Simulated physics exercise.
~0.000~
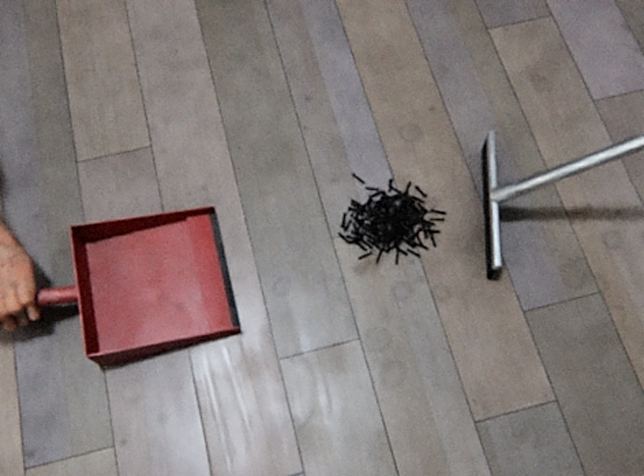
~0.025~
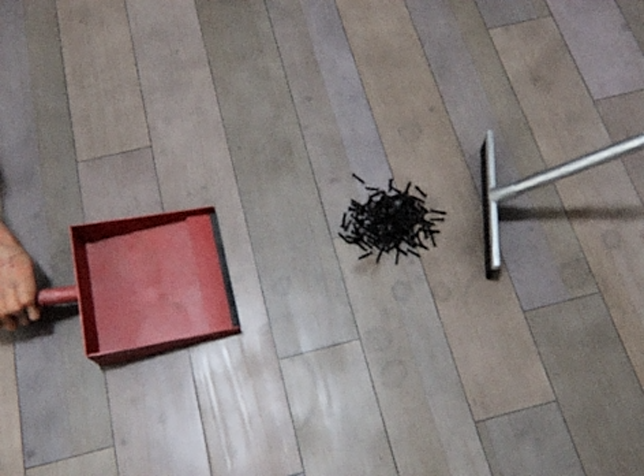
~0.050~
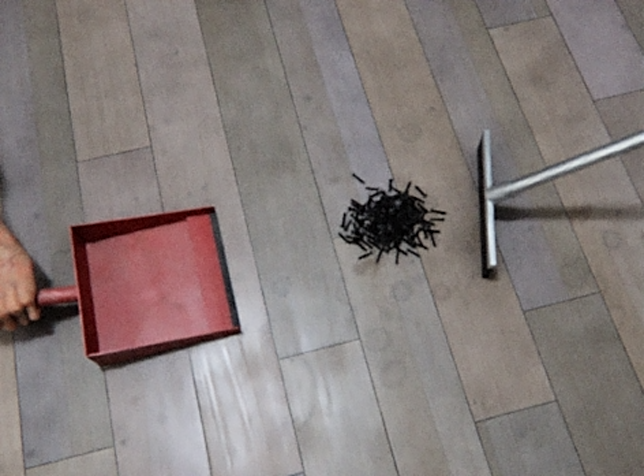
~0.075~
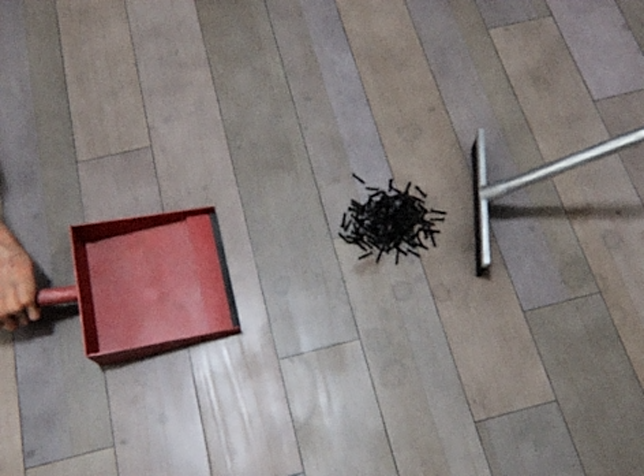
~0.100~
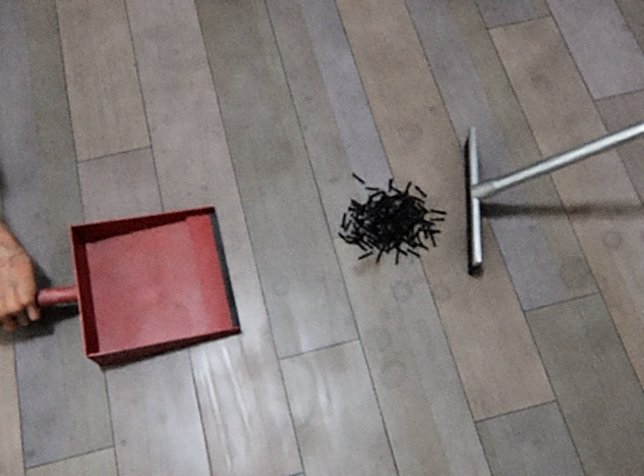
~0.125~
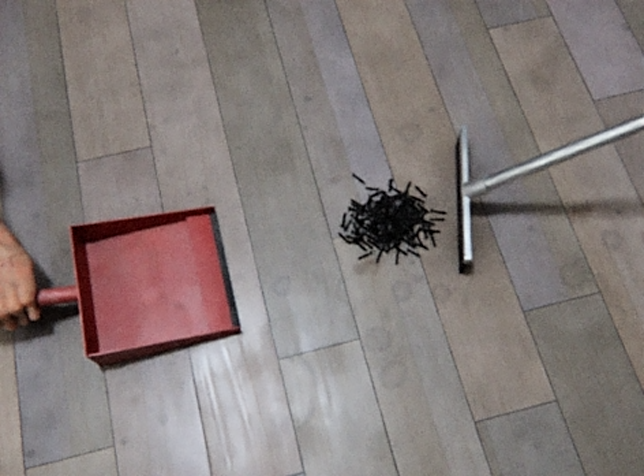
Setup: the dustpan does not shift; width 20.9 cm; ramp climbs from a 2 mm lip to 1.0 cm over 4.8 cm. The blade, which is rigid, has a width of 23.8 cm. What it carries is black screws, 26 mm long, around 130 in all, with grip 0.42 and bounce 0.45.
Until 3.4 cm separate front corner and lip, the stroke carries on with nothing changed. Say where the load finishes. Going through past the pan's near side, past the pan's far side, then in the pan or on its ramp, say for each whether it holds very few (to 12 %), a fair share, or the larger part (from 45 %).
Past the pan's near side holds very few. Past the pan's far side holds the larger part. In the pan or on its ramp holds very few.
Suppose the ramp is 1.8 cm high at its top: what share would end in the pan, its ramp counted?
Estimated share: Around 0 in a hundred.
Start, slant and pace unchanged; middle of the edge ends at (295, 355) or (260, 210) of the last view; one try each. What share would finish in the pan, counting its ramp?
About 0 % and 10 %.
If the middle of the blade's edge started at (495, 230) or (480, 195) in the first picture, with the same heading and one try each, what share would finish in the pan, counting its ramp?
The two tries give some 5 % and some 0 %.
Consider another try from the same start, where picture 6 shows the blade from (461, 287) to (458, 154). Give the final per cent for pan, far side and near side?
That ends as pan 5, far 5, and near 0.
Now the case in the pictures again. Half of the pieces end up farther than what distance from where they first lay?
Median: Approx. 30 cm.
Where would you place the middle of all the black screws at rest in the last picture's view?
Near (227, 197).
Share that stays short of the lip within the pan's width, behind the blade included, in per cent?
I'd estimate close to 35 per cent.
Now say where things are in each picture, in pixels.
The first picture shows blade from (496, 266) to (490, 136), moved 0.0 cm, 0 of the pieces shifted so far; middle of the pieces at (393, 221); pan at (149, 289).
The second picture shows blade from (495, 266) to (489, 136), moved 0.2 cm, 0 of the pieces shifted so far; middle of the pieces at (393, 221).
The third picture shows blade from (491, 265) to (485, 135), moved 0.8 cm, 0 of the pieces shifted so far; middle of the pieces at (393, 221).
The fourth picture shows blade from (485, 264) to (480, 134), moved 1.7 cm, 0 of the pieces shifted so far; middle of the pieces at (393, 221).
The fifth picture shows blade from (477, 262) to (472, 133), moved 3.0 cm, 0 of the pieces shifted so far; middle of the pieces at (393, 221).
The sixth picture shows blade from (467, 260) to (463, 131), moved 4.5 cm, 0 of the pieces shifted so far; middle of the pieces at (393, 221); pan at (149, 289). Its pace works out near 0.60 m/s, heading 27 degrees away from the viewer's side.
After 0.42 s, middle of the blade 24 cm from the lip; 0 % over the lip, far side 10 %, near side 0 %.
Then, at 0.62 s, middle of the blade 13 cm from the lip; 0 % over the lip, far side 40 %, near side 0 %.
Then, at 0.93 s, middle of the blade 7 cm from the lip; 0 % over the lip, far side 60 %, near side 0 %.
By 1.6 s all is still; near side 0 %, far side 60 %, pan 0 %, in front of the lip or behind the blade 35 %.
